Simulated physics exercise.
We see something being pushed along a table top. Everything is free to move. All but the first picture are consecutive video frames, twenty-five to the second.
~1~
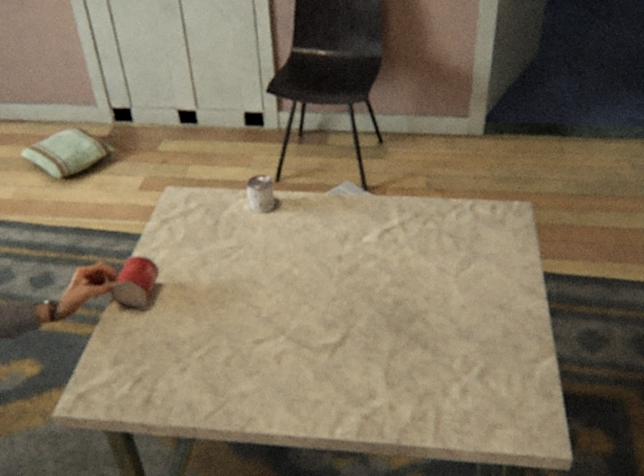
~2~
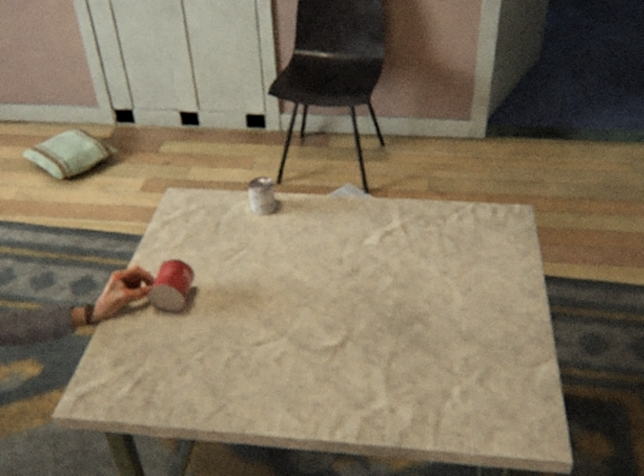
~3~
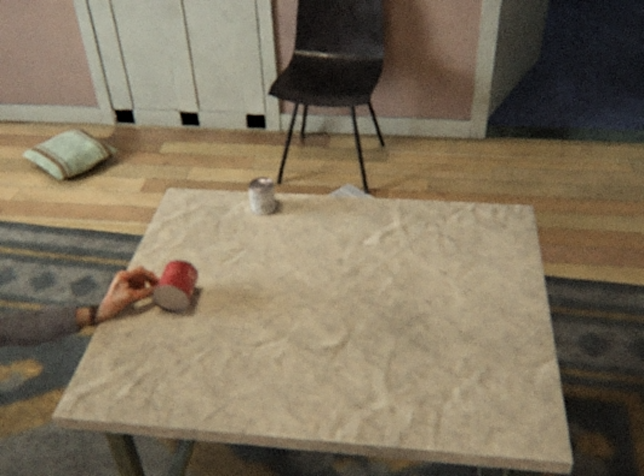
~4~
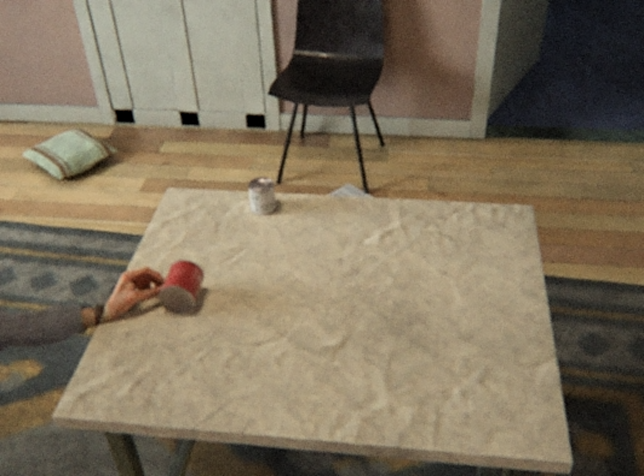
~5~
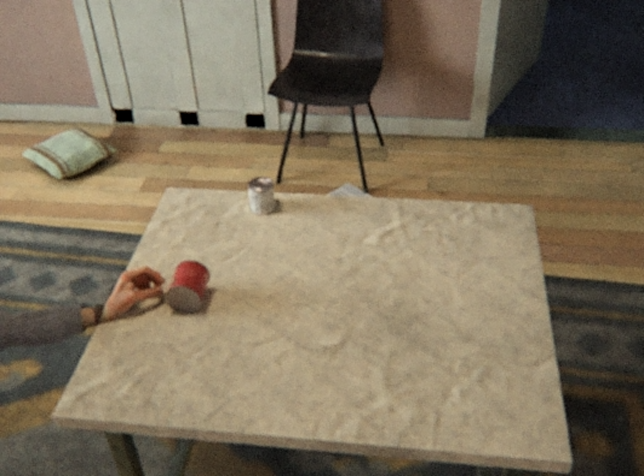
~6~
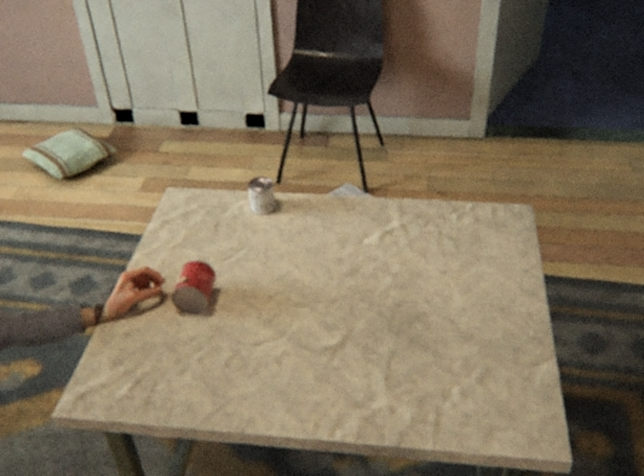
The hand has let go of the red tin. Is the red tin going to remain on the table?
The red tin stays on the table.
Then, 0.10 s on from there, red tin shifted about its own width near (209, 288).
Then, 0.30 s on from there, red tin shifted about its own width near (233, 289).
Then, 0.40 s on from there, red tin shifted well along near (242, 290).
Then, 0.70 s on from there, red tin shifted well along near (260, 291).
In the end, moved from the start, red tin. At the end, from the last picture's camera, red tin near (263, 291).
